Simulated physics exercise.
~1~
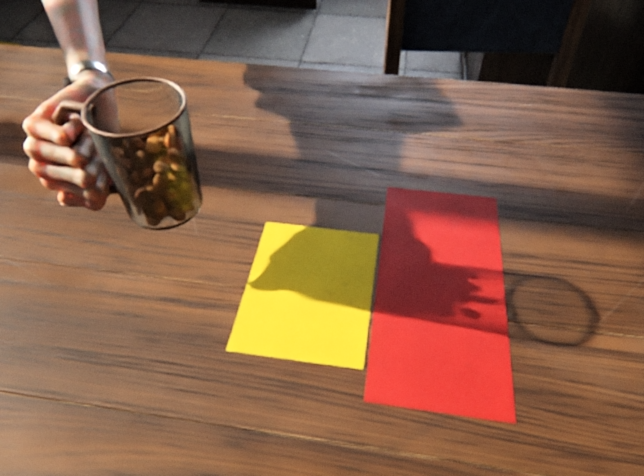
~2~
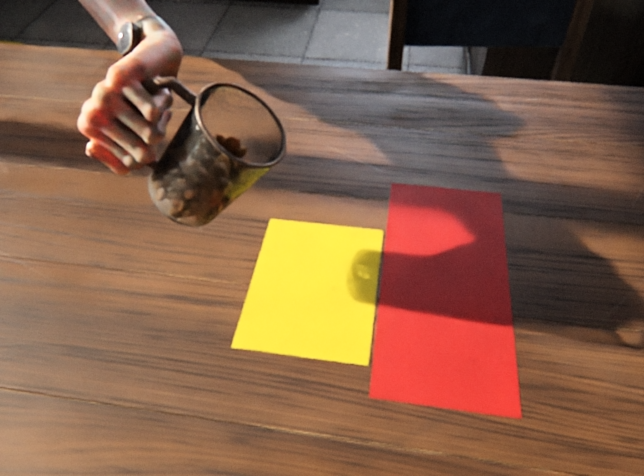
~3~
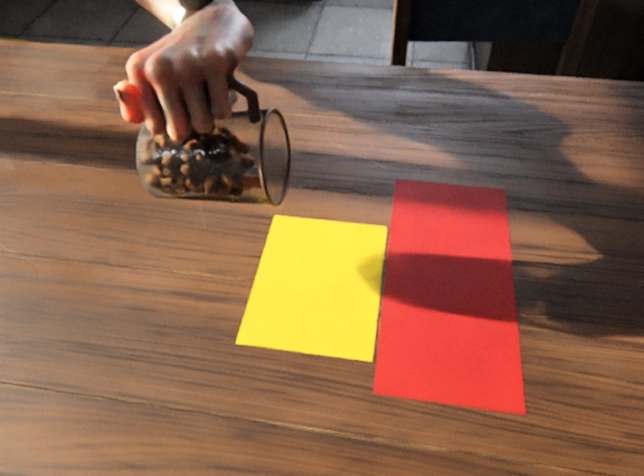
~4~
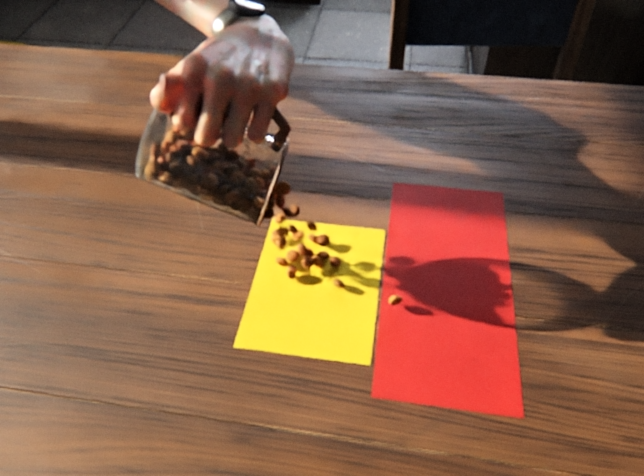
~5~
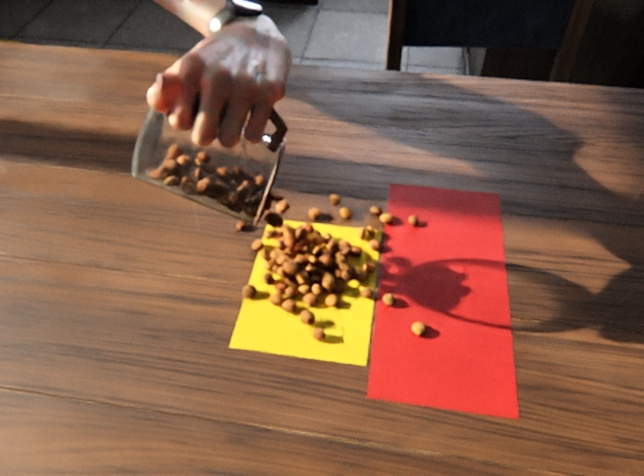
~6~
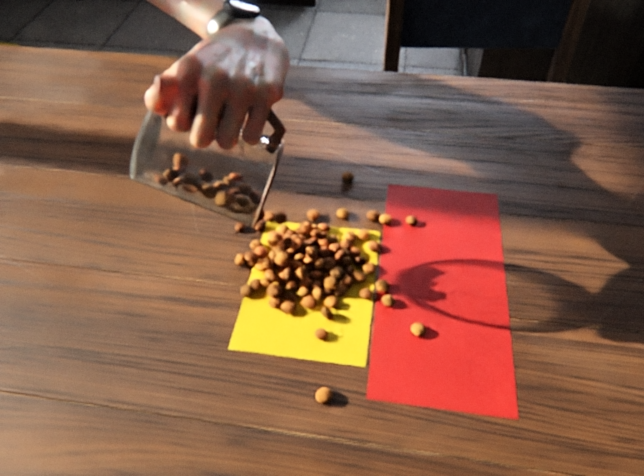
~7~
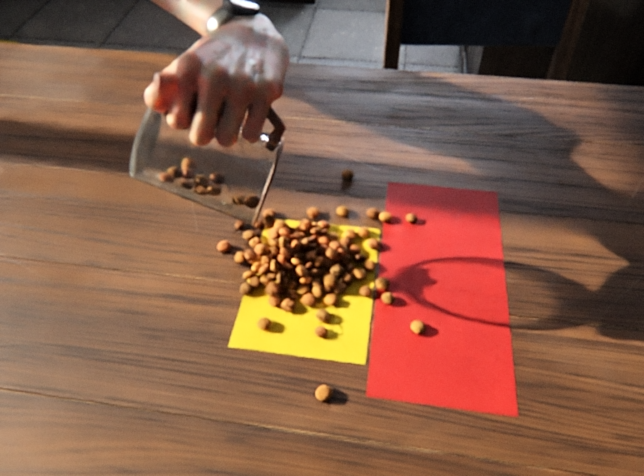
The clip shows a hand moving a clear cup of brown kibble rightward over a wooden table and tipping it, pouring the pieces onto a yellow mat beside a red one. Most end heaped on the yellow mat, with a few on the red mat and table and some still in the tilted cup.
